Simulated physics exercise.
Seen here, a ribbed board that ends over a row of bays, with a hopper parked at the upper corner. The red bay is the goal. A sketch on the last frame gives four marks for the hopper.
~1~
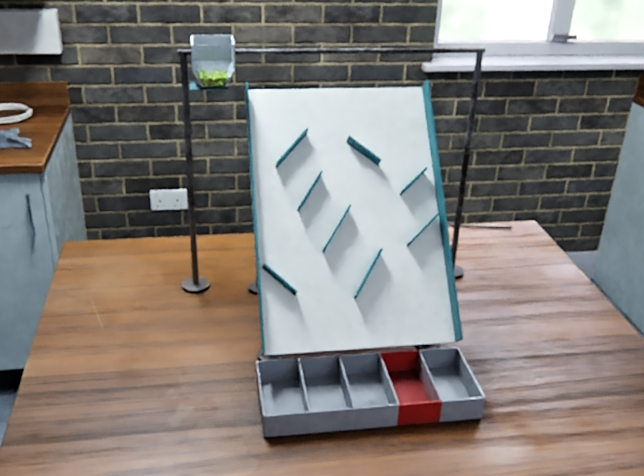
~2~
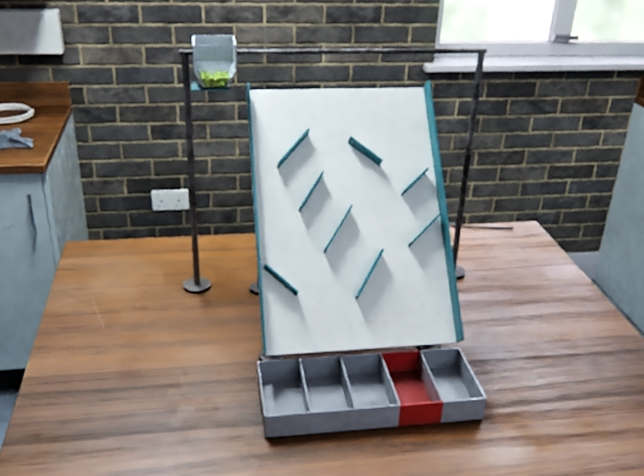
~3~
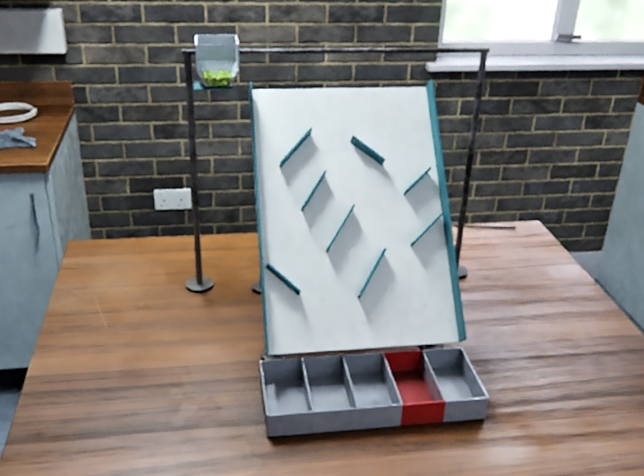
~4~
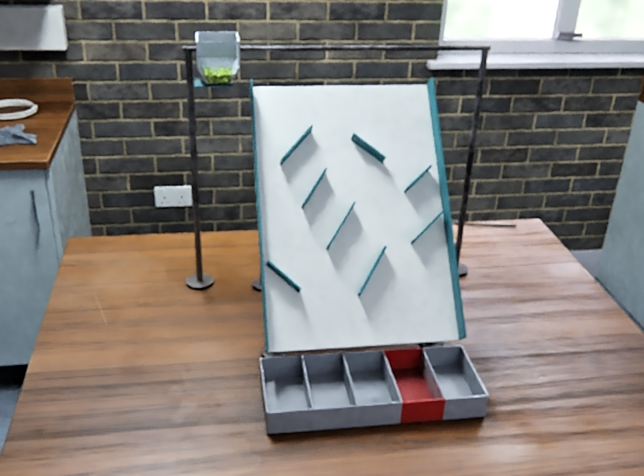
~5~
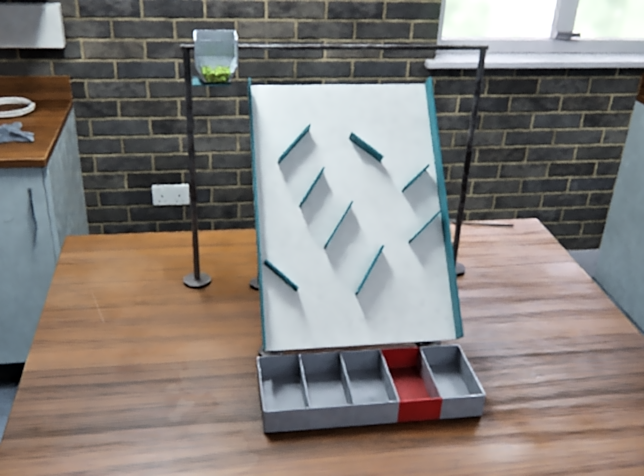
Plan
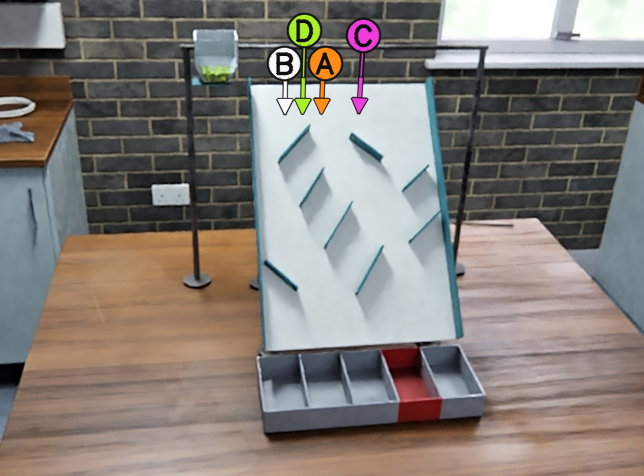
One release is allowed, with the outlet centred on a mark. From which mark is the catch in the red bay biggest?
C beats the others.
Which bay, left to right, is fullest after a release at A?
The second.
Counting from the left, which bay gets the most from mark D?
The second from the left.
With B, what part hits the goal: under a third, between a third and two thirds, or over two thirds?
Under a third.
On the marked copy, mark A meets the board at (321, 108); mark B meets the board at (285, 108); mark C meets the board at (359, 107); mark D meets the board at (302, 108).
Choosing A, only a few in the red bay, all but a few in other bays.
Choosing B, only a few in the red bay, the bulk in other bays, a small share held on the board, only a few outside the box.
Choosing C, close to a third in the red bay, close to half in other bays, a small share outside the box.
Choosing D, only a few in the red bay, the bulk in other bays, a small share held on the board.
